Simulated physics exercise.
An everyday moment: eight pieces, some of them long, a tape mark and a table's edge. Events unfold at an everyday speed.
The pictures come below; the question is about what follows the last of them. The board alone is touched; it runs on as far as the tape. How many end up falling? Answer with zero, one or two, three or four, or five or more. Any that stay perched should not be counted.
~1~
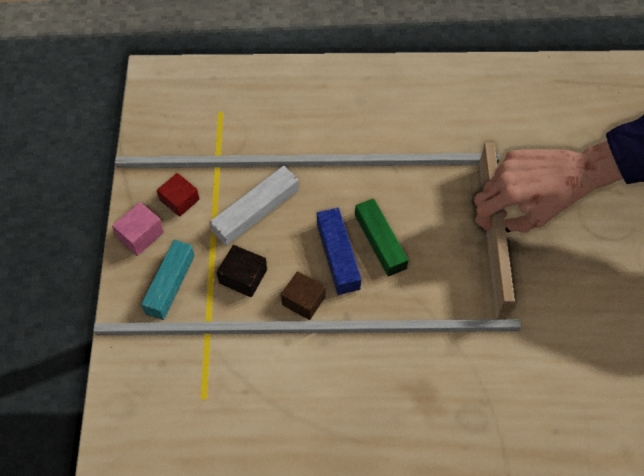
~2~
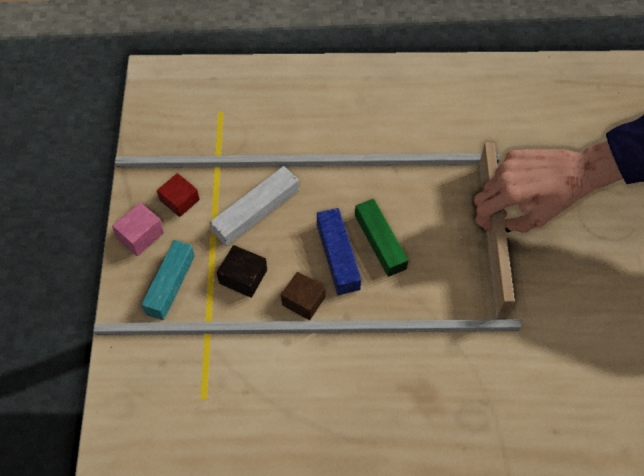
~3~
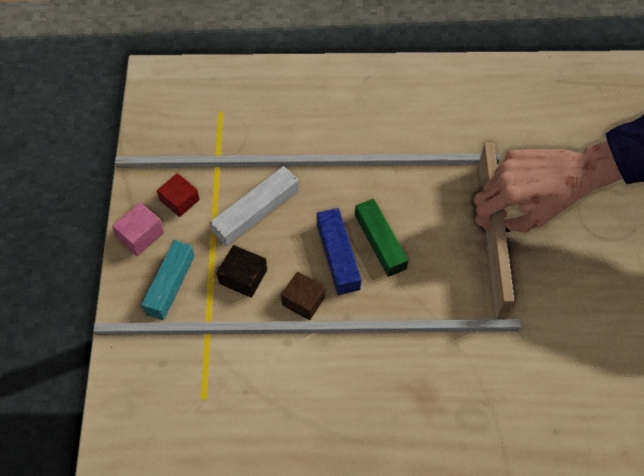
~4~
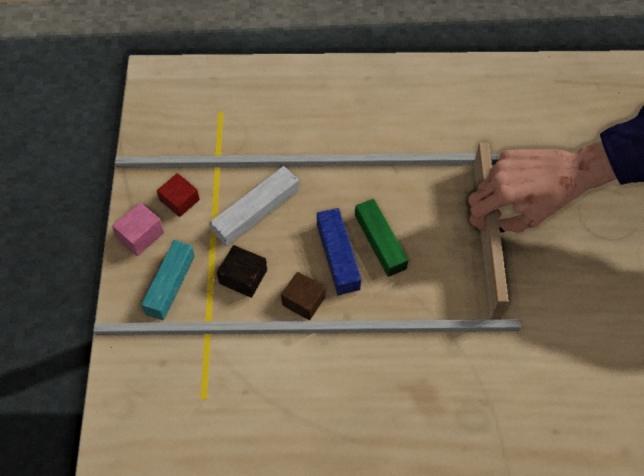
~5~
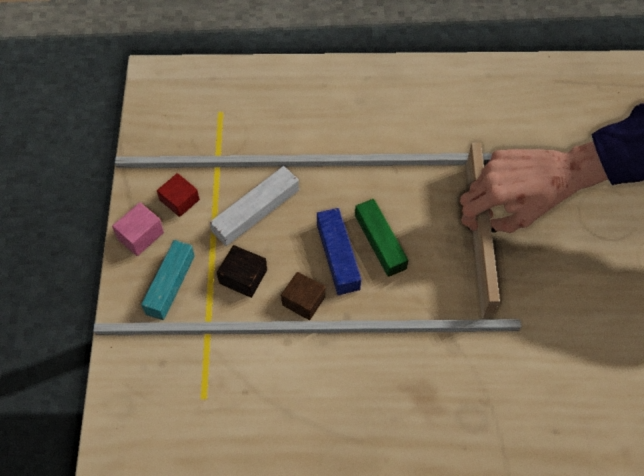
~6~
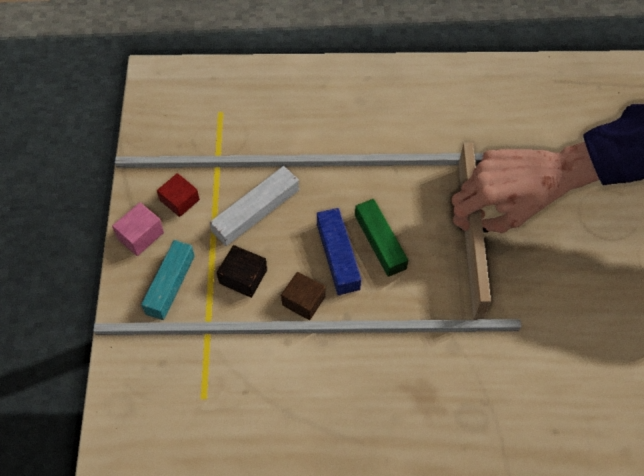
I would say zero fall.
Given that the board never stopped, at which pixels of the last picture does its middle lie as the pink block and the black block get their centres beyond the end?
The pink block gives roughly (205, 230), the black block roughly (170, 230).
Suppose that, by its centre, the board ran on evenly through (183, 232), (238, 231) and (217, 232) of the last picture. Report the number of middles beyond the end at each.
2, 0 and 0.
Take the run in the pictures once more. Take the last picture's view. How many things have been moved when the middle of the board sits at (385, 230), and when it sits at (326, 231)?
Tally: First 1; then 3.
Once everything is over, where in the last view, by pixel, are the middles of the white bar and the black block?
Around (173, 198), then around (144, 278).
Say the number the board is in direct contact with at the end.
That number would be 3.
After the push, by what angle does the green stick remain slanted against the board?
I'd put it at about 0°.
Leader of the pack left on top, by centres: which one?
The pink block is the one you want.
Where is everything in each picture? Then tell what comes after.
In the first picture, pink block (138, 229); turquoise bar (169, 280); red block (178, 195); board (495, 229); tape (213, 243).
In the second picture, turquoise bar (169, 280); white bar (255, 206).
In the third picture, red block (178, 195); green stick (381, 237).
In the fourth picture, pink block (139, 229); board (489, 229).
In the fifth picture, turquoise bar (169, 280); black block (242, 271).
In the sixth picture, pink block (139, 229); turquoise bar (169, 280); red block (178, 195); board (473, 229); tape (213, 243).
Early on, none off yet; pink block at rest near (139, 229); turquoise bar at rest near (169, 280); red block at rest near (178, 195).
Finally, the number that fall off is zero.
